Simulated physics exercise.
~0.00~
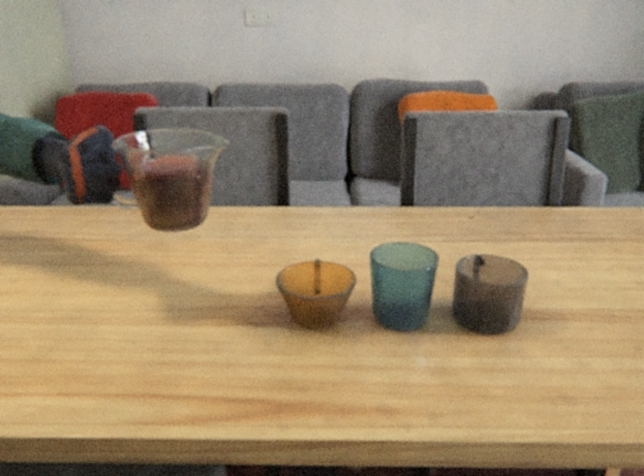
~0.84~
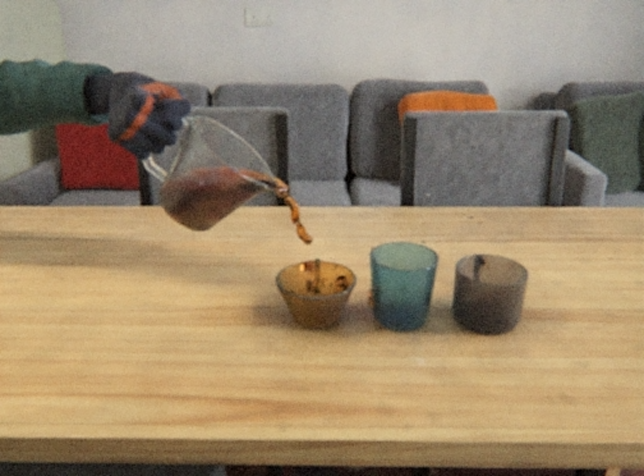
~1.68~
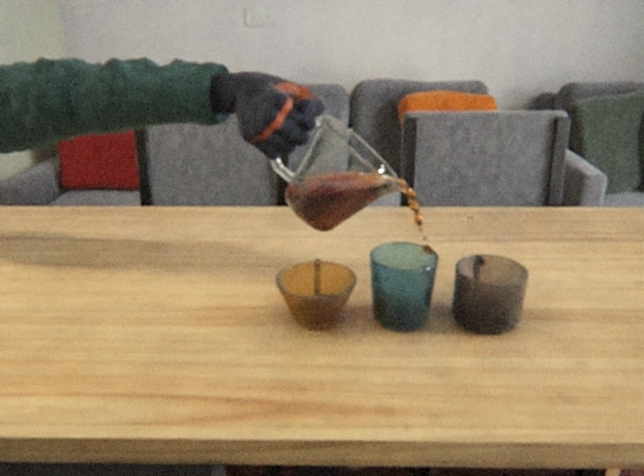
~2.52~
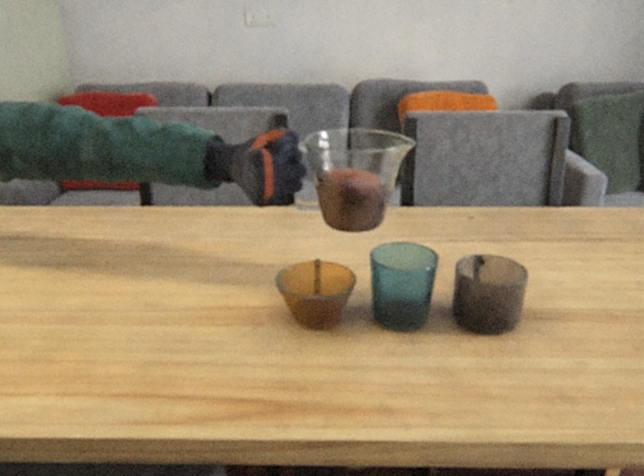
Gloved hand tilting a glass jug of reddish-brown tea over three small cups, moving right as it pours, then levelling the jug.
